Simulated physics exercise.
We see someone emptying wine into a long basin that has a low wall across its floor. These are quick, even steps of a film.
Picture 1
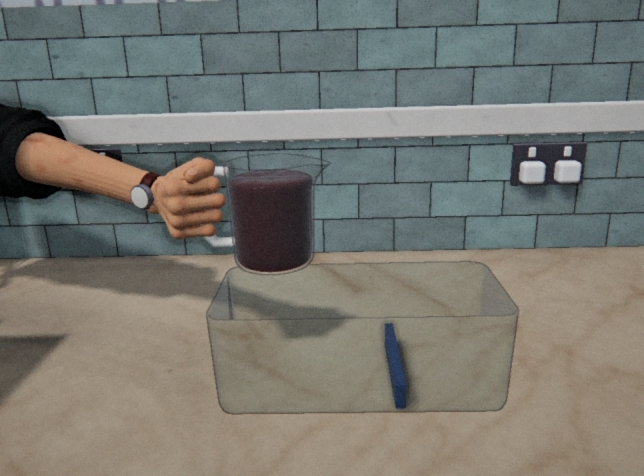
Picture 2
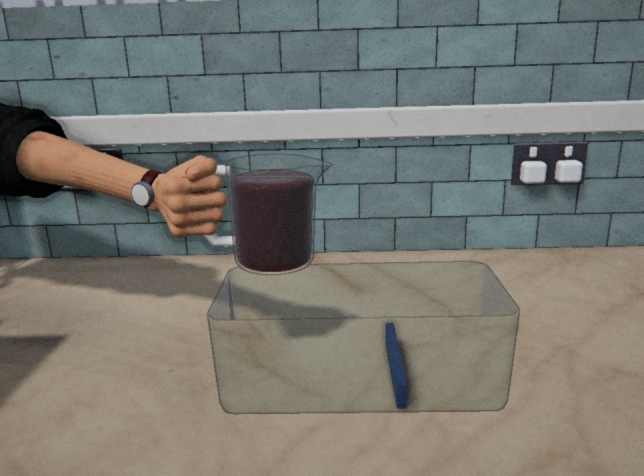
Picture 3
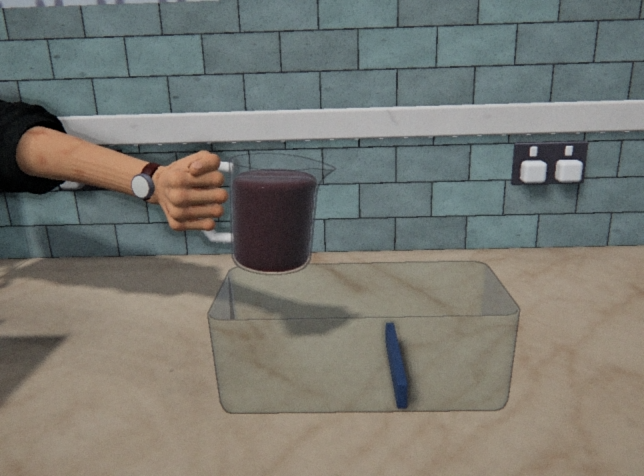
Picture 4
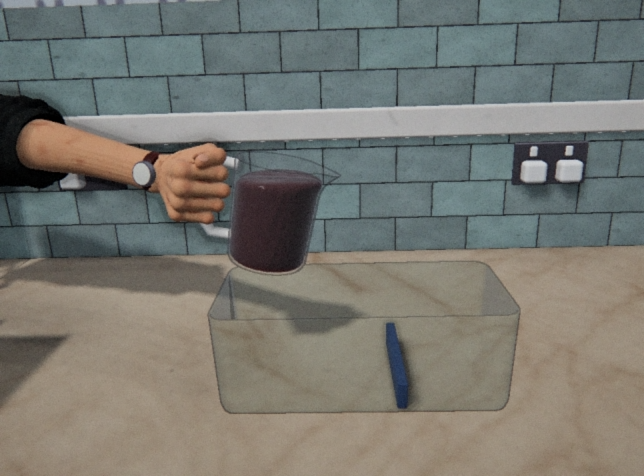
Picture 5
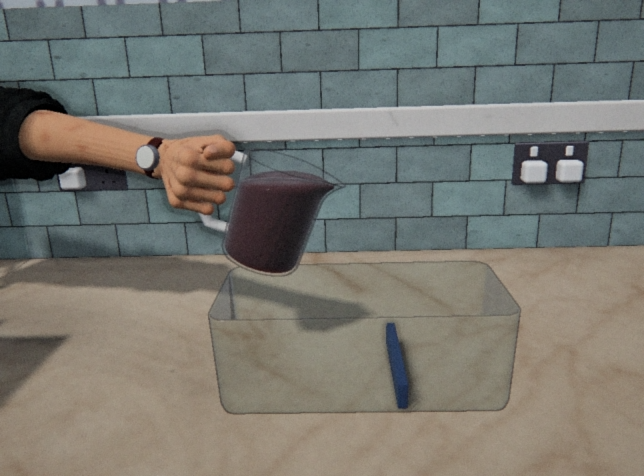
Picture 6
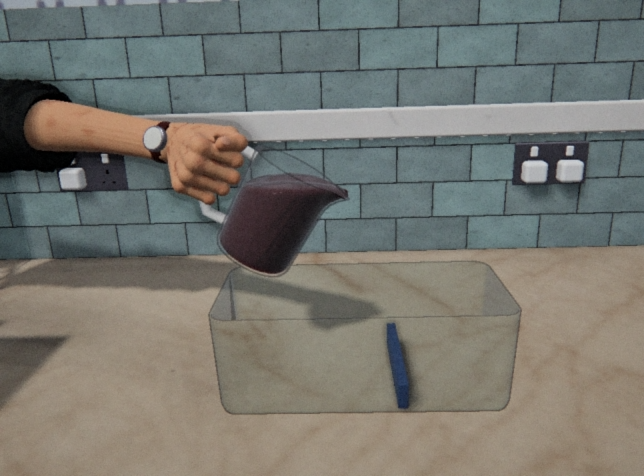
A hand wearing a watch held a clear jug of dark wine above a long, see-through basin with a low blue wall inside, then gradually tilted it to the right until the wine reached the spout.
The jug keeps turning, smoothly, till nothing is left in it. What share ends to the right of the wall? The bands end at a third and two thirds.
In the end not even a third is right of the wall.
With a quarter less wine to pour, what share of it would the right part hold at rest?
Near 5 %.
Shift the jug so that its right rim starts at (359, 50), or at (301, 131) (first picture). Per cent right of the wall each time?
About 80 and 5 per cent.
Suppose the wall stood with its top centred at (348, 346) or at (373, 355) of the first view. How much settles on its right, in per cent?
First some 95, then 65 per cent.
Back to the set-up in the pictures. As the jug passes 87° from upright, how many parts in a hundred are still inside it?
Some 65 per cent.
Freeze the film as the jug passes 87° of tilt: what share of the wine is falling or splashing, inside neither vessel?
Close to 15 per cent.
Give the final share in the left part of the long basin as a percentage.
About 75 per cent.
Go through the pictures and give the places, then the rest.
It leans 0°; its right rim is at (331, 162); the wine meets the walls at (229, 178) and (314, 176); the long basin's rim runs from (219, 292) to (501, 287); the wall's top is at (394, 352), in the first picture.
It leans 1°; its right rim is at (333, 163); the wine meets the walls at (232, 177) and (316, 176), in the second picture.
It leans 5°; its right rim is at (336, 167); the wine meets the walls at (233, 176) and (318, 178), in the third picture.
It leans 12°; its right rim is at (341, 175); the wine meets the walls at (237, 180) and (324, 179), in the fourth picture.
It leans 20°; its right rim is at (346, 185); the wine meets the walls at (238, 186) and (334, 182), in the fifth picture.
It leans 30°; its right rim is at (350, 198); the wine meets the walls at (236, 198) and (346, 190); 1 per cent is over the edge, in the sixth picture.
A moment on, the jug is tipped on its side and 63 per cent is still to pour, 10 is left of the wall and 11 right of it.
Next, the jug is tipped right over and 17 per cent is still to pour, 53 is left of the wall and 22 right of it.
Then the jug is tipped right over and 2 per cent is still to pour, 71 is left of the wall and 24 right of it.
Later the jug is tipped right over and 0 per cent is still to pour, 73 is left of the wall and 26 right of it.
At rest 73 per cent lies left of the wall, 26 right of it and 1 outside.
